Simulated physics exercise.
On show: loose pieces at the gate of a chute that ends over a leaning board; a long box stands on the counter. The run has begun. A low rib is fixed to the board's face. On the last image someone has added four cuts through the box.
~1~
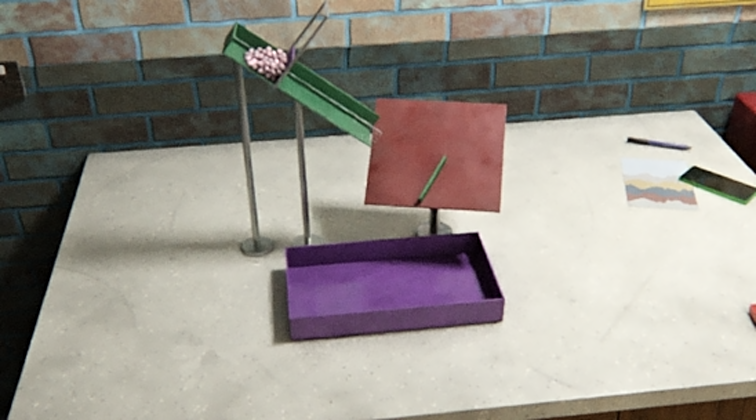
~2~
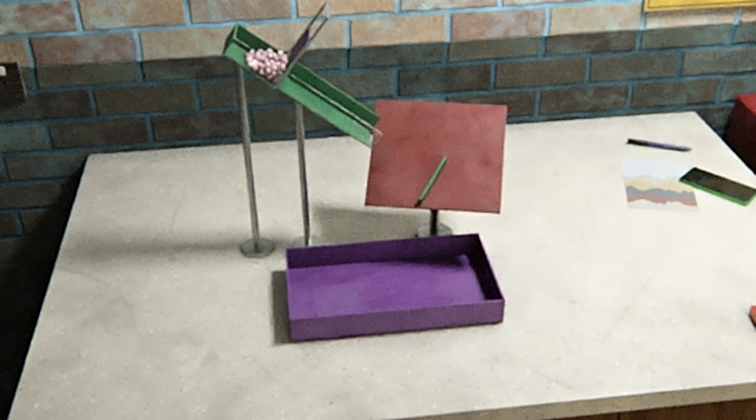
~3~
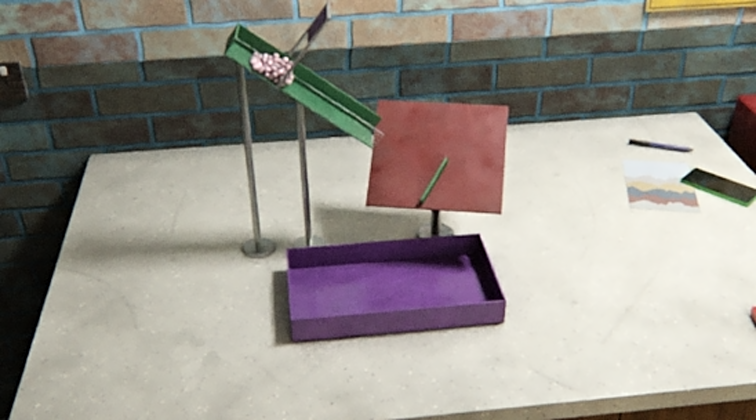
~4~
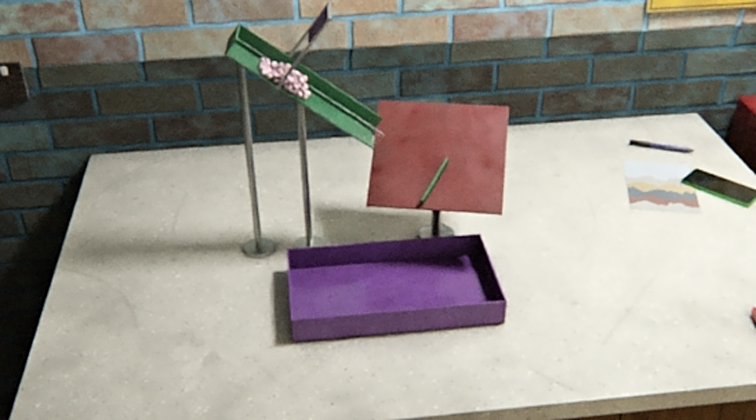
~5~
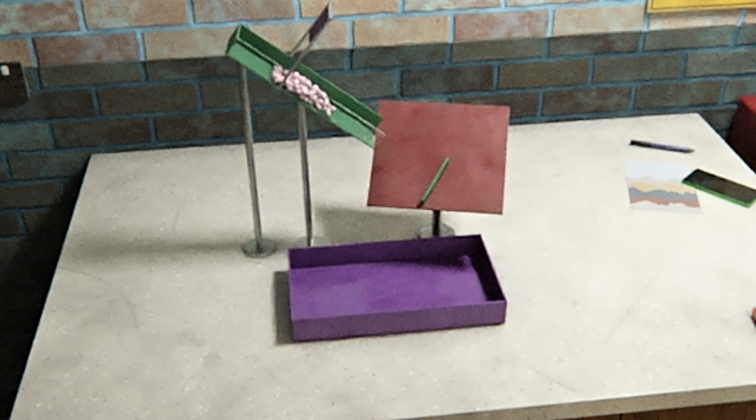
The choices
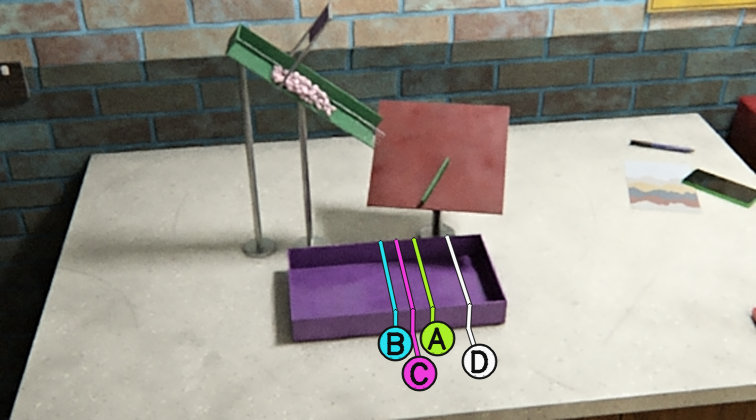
A cluster of small pink and white beads sat high in a sloping green chute, then slid down to the right, stretching out along it, while the red board and empty purple box stayed still.
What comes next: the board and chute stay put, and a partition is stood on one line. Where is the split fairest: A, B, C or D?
Use line C.
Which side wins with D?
More lands on the left.
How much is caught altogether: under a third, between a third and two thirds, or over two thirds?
About that: Over two thirds.
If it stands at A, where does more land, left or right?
The left side.
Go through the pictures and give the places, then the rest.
The first picture shows load behind the gate at (271, 61), sugar pearls; lip of the chute at (370, 139), sloping fairly steeply.
The second picture shows middle of the board at (437, 154), tilted fairly steeply; middle of its low edge at (432, 209); of its high edge at (441, 102).
The third picture shows front corners of the box at (292, 320) and (506, 300), empty; front of the load at (291, 78).
The fourth picture shows middle of the load at (289, 78); its front at (308, 94), about a quarter of the way to the lip; rib from (448, 158) to (422, 200).
The fifth picture shows middle of the load at (299, 87); its front at (332, 109), about half of the way to the lip.
On the marked copy, line A crosses the front rim at (432, 307); line B crosses the front rim at (395, 311); line C crosses the front rim at (412, 309); line D crosses the front rim at (469, 304).
Choosing A, of what is caught, most on the left of the divider, a small part on the right.
Choosing B, of what is caught, a small part on the left of the divider, nearly all on the right.
Choosing C, of what is caught, about half on the left of the divider, about half on the right.
Choosing D, of what is caught, nearly all on the left of the divider, a small part on the right.
